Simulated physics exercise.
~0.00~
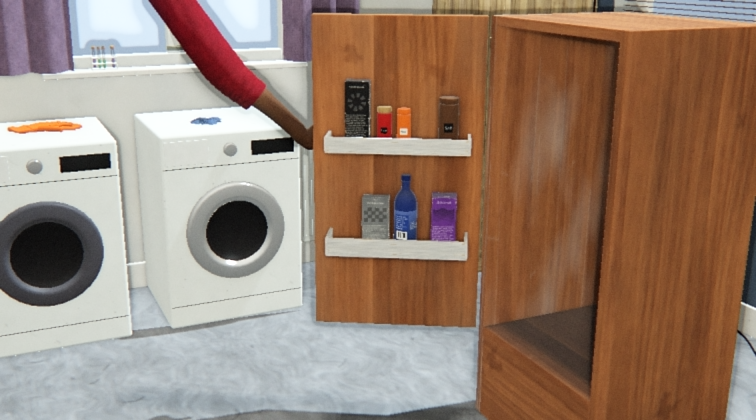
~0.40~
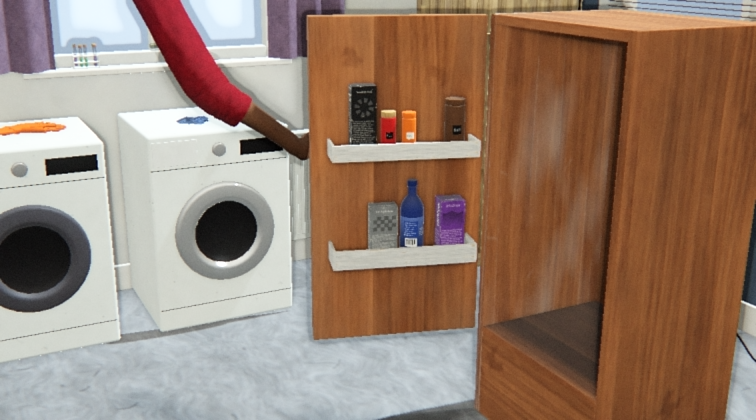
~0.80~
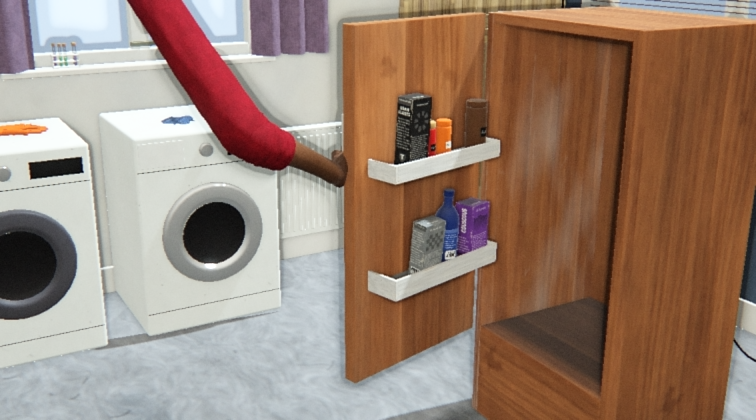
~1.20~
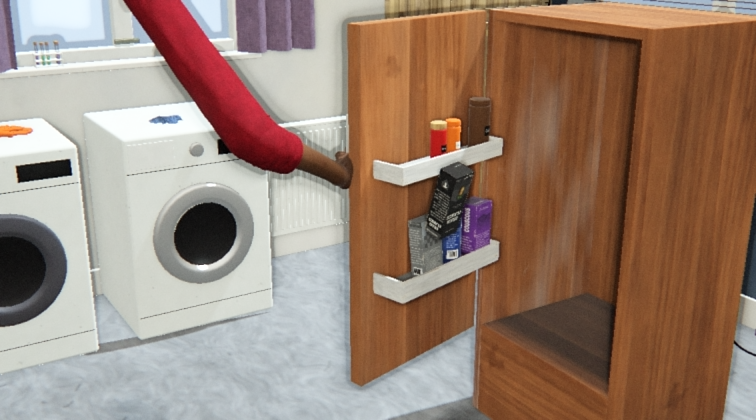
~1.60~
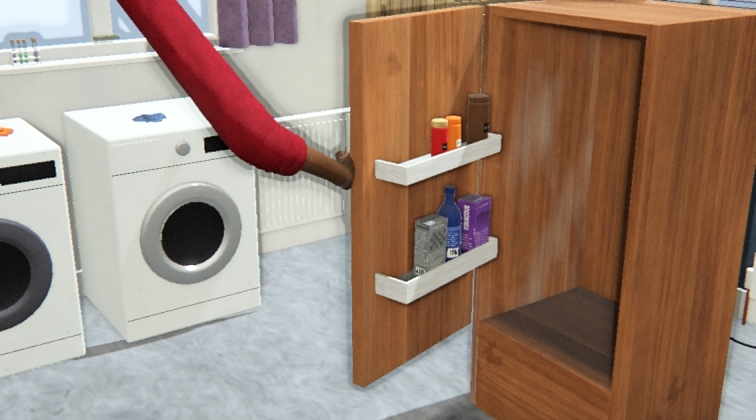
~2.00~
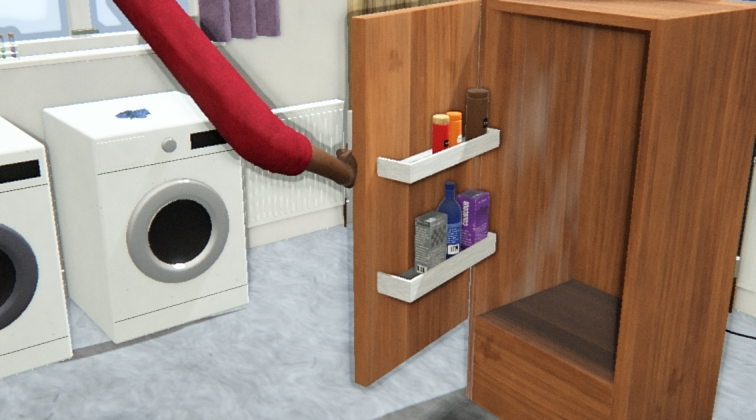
The larder door swings partly shut under a red-sleeved arm, and the black carton tumbles out.
